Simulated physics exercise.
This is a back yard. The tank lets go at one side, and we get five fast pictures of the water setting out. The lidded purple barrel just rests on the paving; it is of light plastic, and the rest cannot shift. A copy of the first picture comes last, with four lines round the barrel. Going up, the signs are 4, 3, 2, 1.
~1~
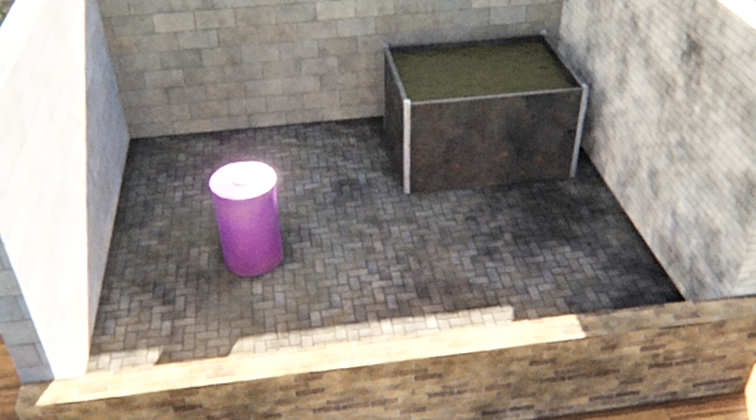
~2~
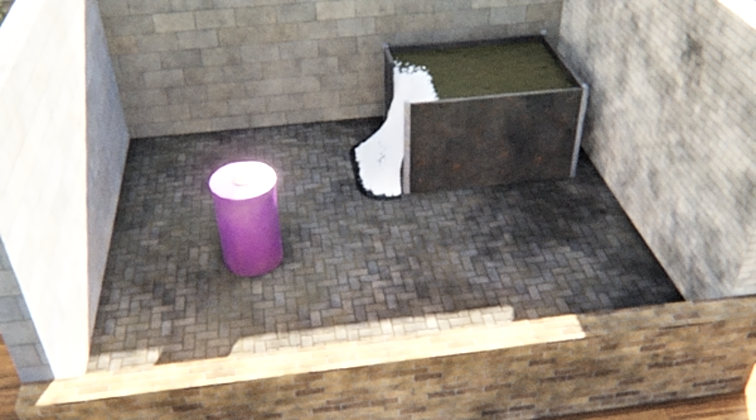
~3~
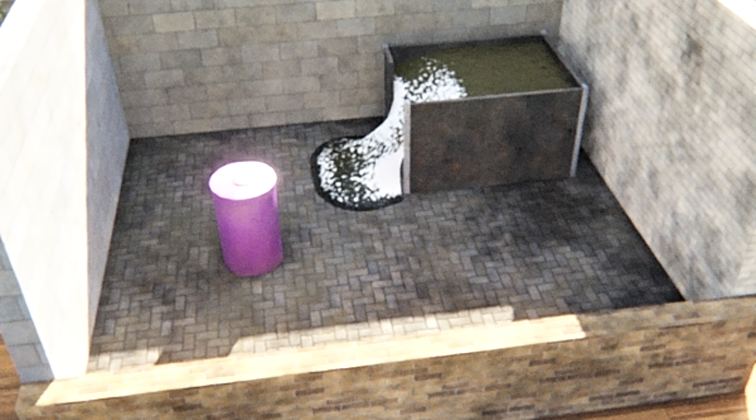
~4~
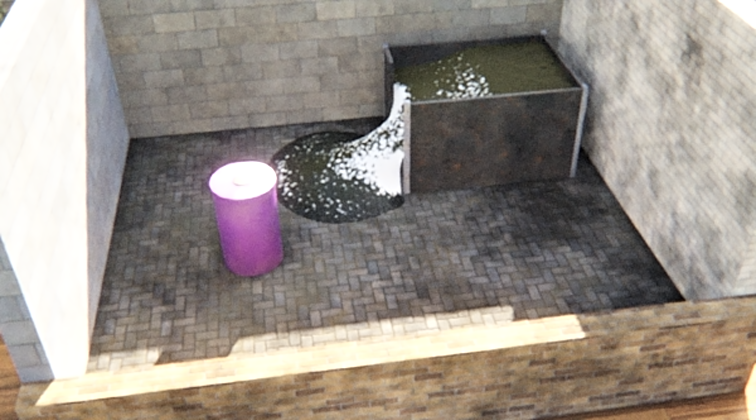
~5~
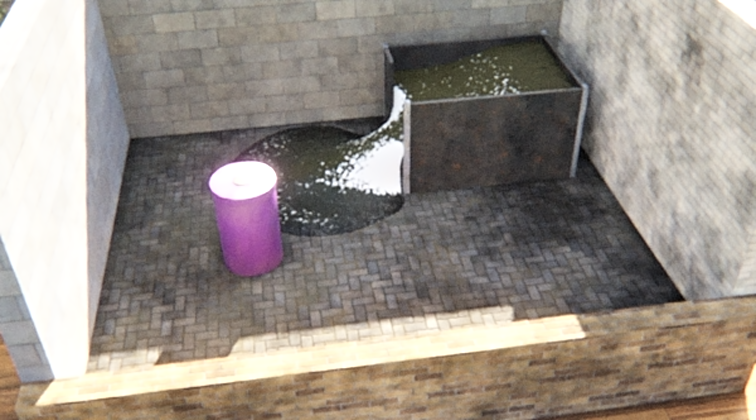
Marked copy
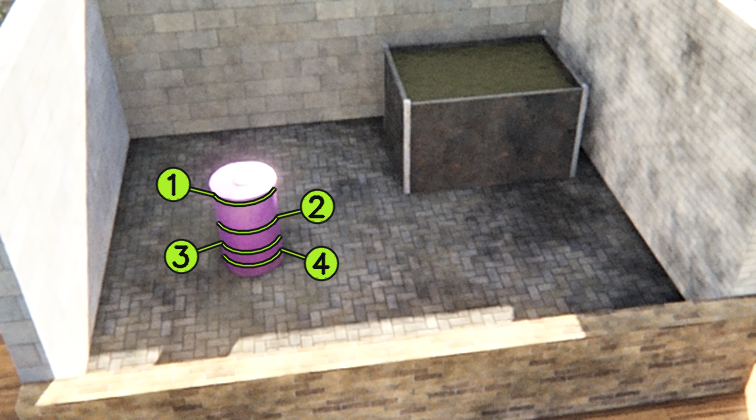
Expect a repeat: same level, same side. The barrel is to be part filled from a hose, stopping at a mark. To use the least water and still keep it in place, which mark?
I would pick mark 2.
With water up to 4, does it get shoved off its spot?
Yes, that goes wrong.
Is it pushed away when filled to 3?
Yes, it does.
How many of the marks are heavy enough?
Two of them.
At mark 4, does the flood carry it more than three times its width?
Yes, clearly.
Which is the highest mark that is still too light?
The answer is 3.
In lime, 1 at (244, 204); 2 at (248, 232); 3 at (251, 252); 4 at (253, 265); from the bottom up 4, 3, 2, 1.
For mark 1, it does not move.
For mark 2, it does not move.
For mark 3, it is pushed about its own width away.
For mark 4, it is pushed about 5 times its own width away.
